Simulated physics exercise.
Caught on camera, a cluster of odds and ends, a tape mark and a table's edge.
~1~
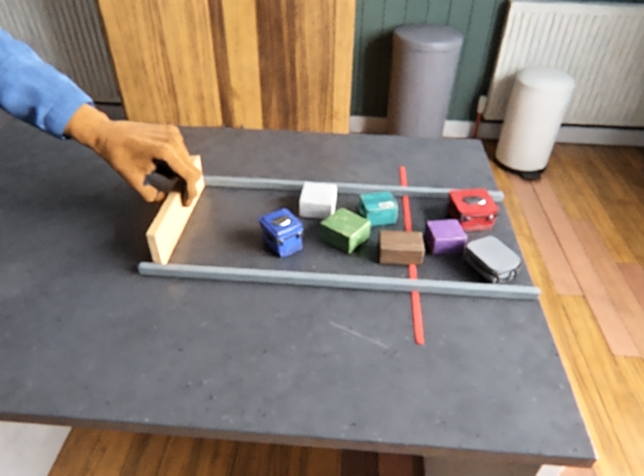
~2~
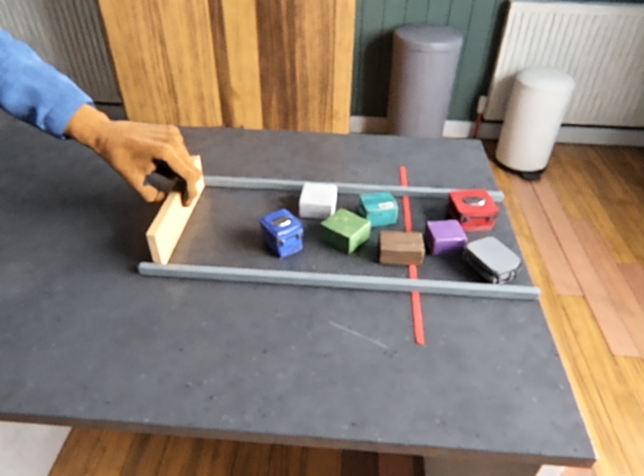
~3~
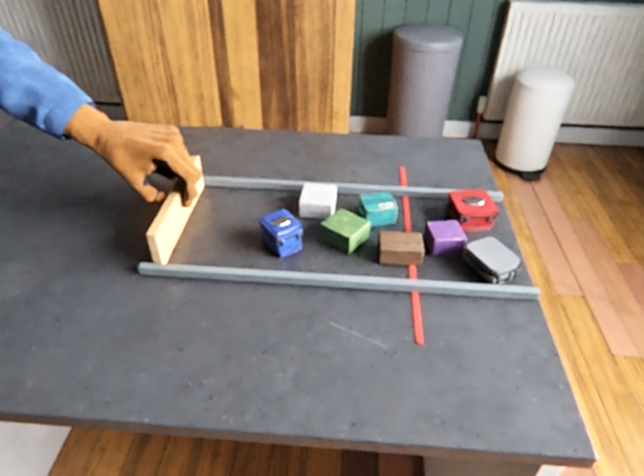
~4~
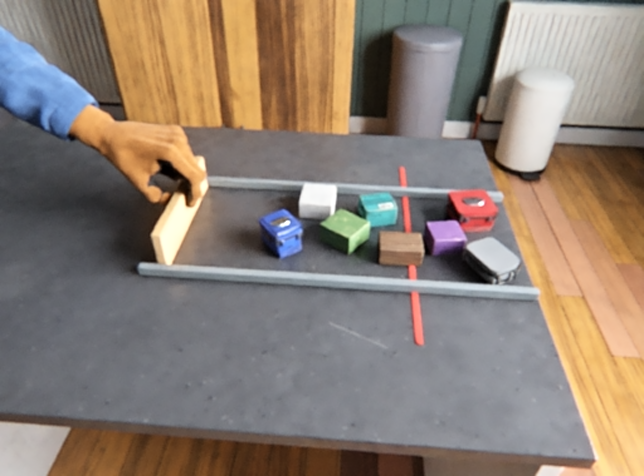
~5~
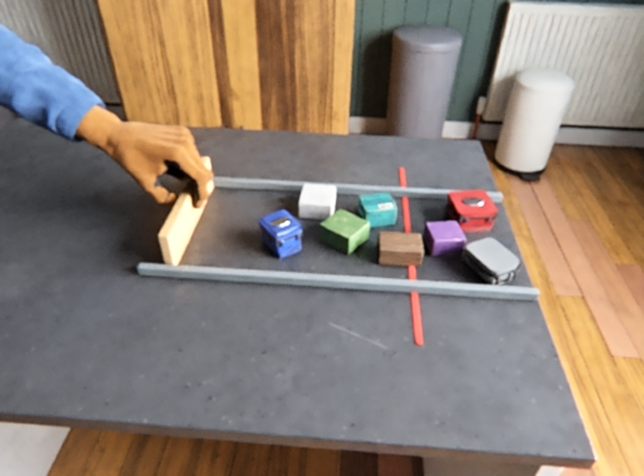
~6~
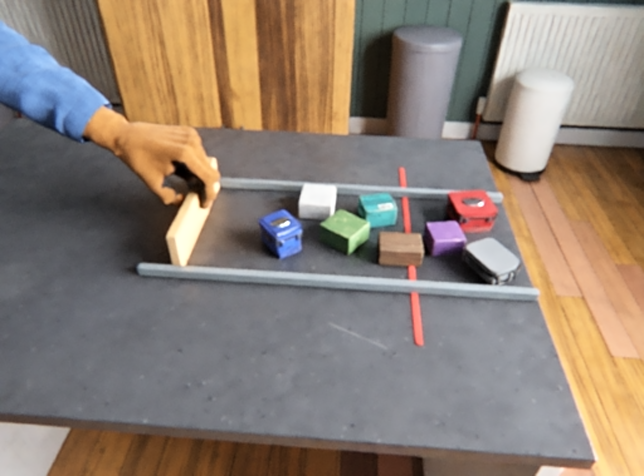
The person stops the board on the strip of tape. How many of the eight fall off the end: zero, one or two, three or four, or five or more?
Outcome: The number that fall off is zero.
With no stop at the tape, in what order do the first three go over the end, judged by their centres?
They are the red case, then the grey case, then the purple block.
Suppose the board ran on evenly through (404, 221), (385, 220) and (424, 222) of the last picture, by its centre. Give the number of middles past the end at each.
Place by place, 0, 0 and 0.
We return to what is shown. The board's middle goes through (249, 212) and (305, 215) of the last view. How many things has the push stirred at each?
By then 0, and 3.
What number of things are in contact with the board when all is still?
In contact: 2.
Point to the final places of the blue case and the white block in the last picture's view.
The blue case at (435, 242), the white block at (423, 204).
Soon after, none off yet; grey case at rest near (490, 263); red case at rest near (470, 211); purple block at rest near (444, 238).
Then, none off yet; grey case at rest near (490, 263); red case at rest near (470, 210); purple block moved a little near (456, 241).
At rest, the number that fall off is zero.
